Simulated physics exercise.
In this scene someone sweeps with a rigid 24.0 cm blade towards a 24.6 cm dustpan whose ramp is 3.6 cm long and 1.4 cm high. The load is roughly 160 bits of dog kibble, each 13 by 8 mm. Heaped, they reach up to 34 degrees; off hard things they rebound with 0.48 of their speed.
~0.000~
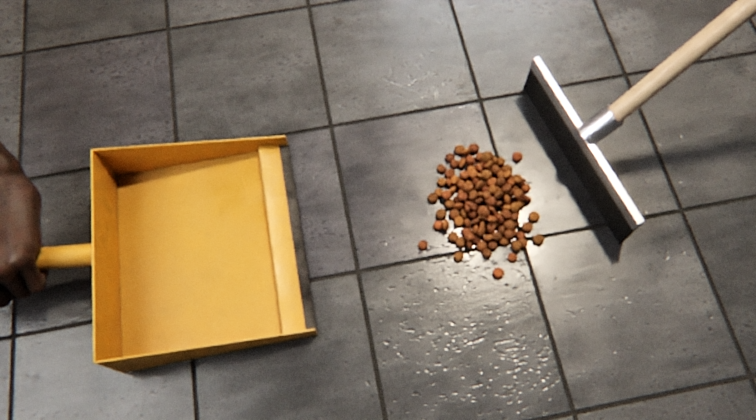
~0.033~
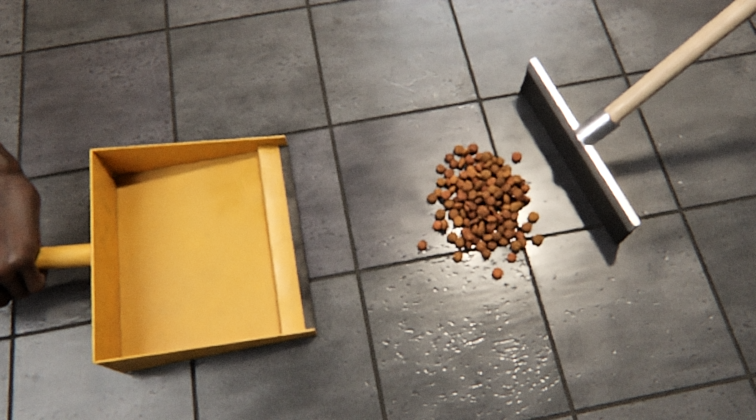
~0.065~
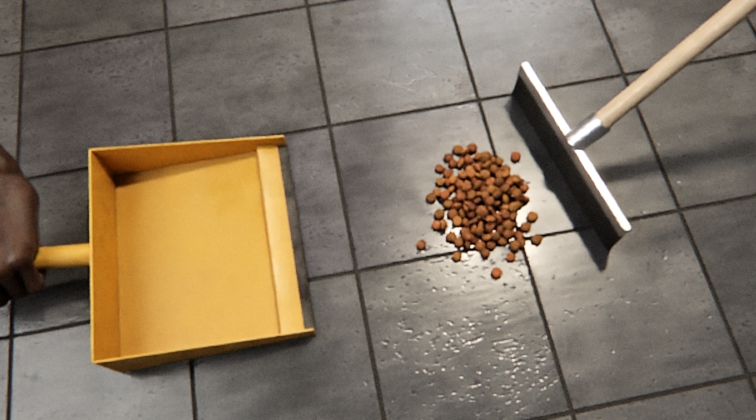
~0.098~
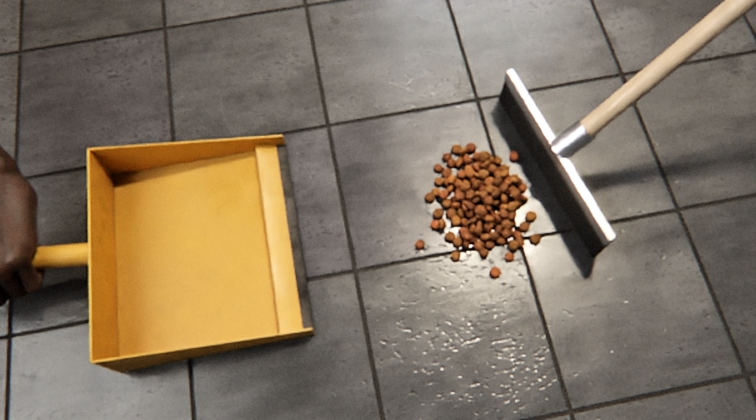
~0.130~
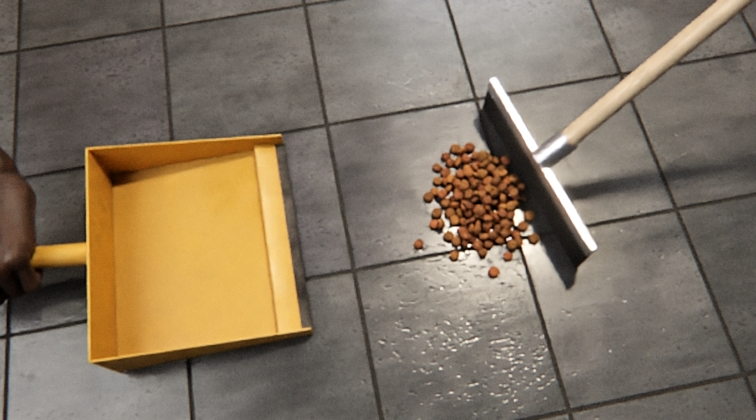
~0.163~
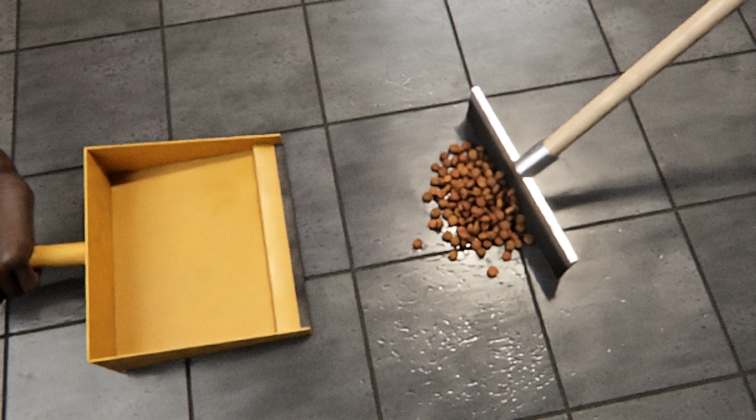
A metal blade on a wooden handle slides left and pushes into brown kibble.
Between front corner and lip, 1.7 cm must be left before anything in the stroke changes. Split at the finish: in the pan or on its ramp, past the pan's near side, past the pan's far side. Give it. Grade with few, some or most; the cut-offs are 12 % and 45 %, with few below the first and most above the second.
In the pan or on its ramp: Some; past the pan's near side: Some; past the pan's far side: Few.
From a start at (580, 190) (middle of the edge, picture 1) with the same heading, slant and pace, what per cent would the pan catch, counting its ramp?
The pan and its ramp would take some 30 per cent.
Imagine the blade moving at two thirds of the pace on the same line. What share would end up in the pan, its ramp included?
It would be around 25 per cent.
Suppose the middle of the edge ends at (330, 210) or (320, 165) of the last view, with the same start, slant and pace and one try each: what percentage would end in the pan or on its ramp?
Some 15 per cent on the first try, 10 per cent on the second.
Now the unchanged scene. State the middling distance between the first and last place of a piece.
Roughly 24 cm.
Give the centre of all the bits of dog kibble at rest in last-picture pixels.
Est. centre at rest: (315, 296) px.
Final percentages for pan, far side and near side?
Pan 20, near side 25, far side 0.
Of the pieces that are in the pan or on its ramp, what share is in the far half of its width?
About 10 %.
After 0.33 s, middle of the blade 15 cm from the lip; 0 % over the lip, far side 0 %, near side 5 %.
Then, at 0.44 s, middle of the blade 7 cm from the lip; 0 % over the lip, far side 0 %, near side 15 %.
Then, at 0.69 s, middle of the blade 4 cm from the lip; 20 % over the lip, far side 0 %, near side 25 %.
In the end, at 1.2 s, pan 20 %, near side 25 %, far side 0 %, in front of the lip or behind the blade 55 %.
